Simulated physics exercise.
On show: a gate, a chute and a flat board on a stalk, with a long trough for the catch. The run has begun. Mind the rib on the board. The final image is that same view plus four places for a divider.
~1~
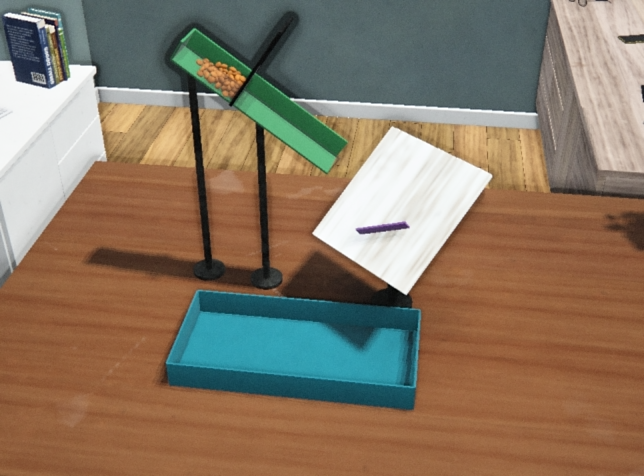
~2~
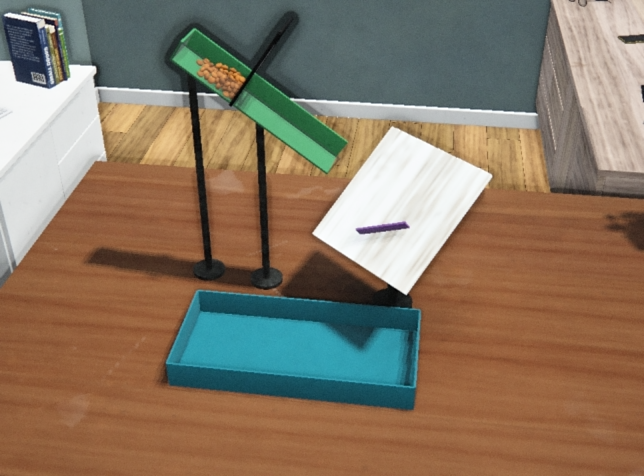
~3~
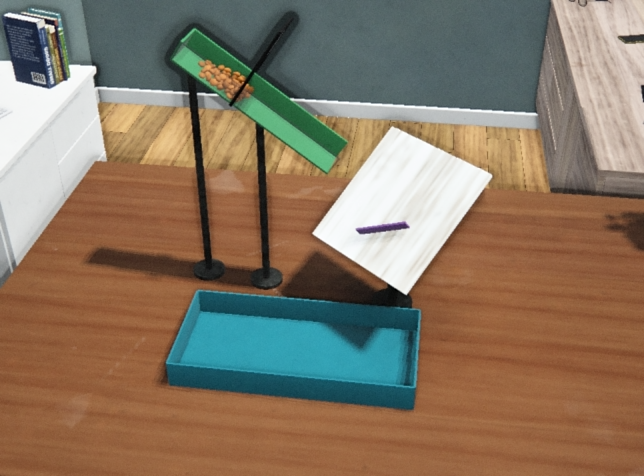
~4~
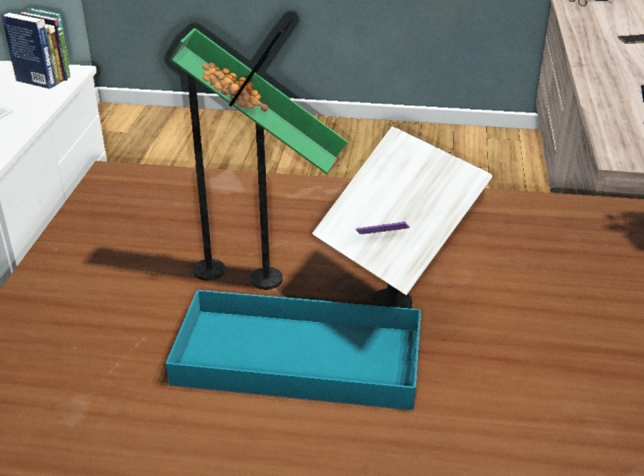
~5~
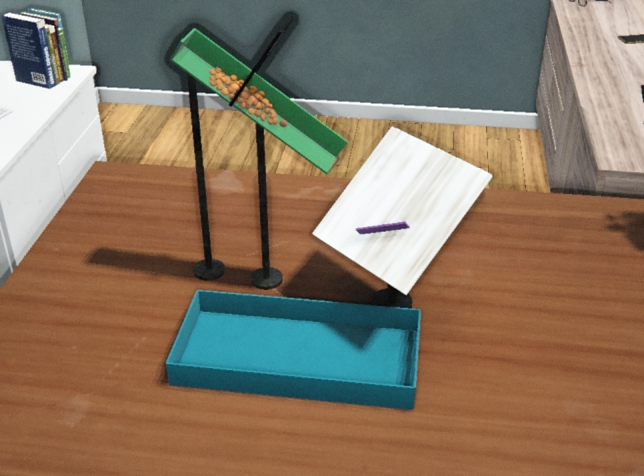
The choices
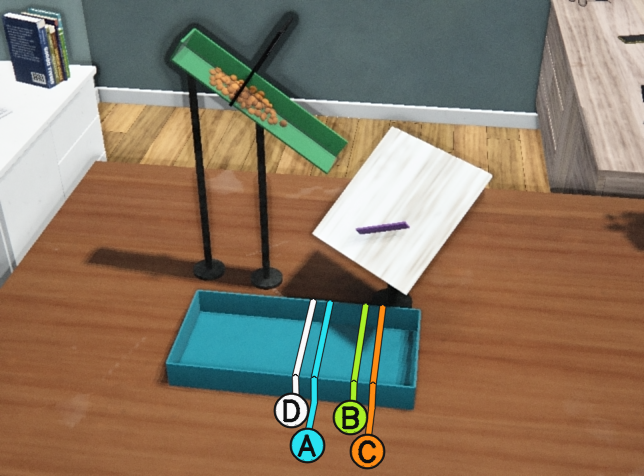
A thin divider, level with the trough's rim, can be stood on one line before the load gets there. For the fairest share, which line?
D works best here.
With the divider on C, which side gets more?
Left.
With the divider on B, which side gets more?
The left side.
On the marked copy, line A crosses the front rim at (314, 378); line B crosses the front rim at (354, 381); line C crosses the front rim at (373, 383); line D crosses the front rim at (295, 376).
With A, of what is caught, most on the left of the divider, a small part on the right.
With B, of what is caught, nearly all on the left of the divider, a small part on the right.
With C, of what is caught, nearly all on the left of the divider, a stray few on the right.
With D, of what is caught, about a third on the left of the divider, about two thirds on the right.
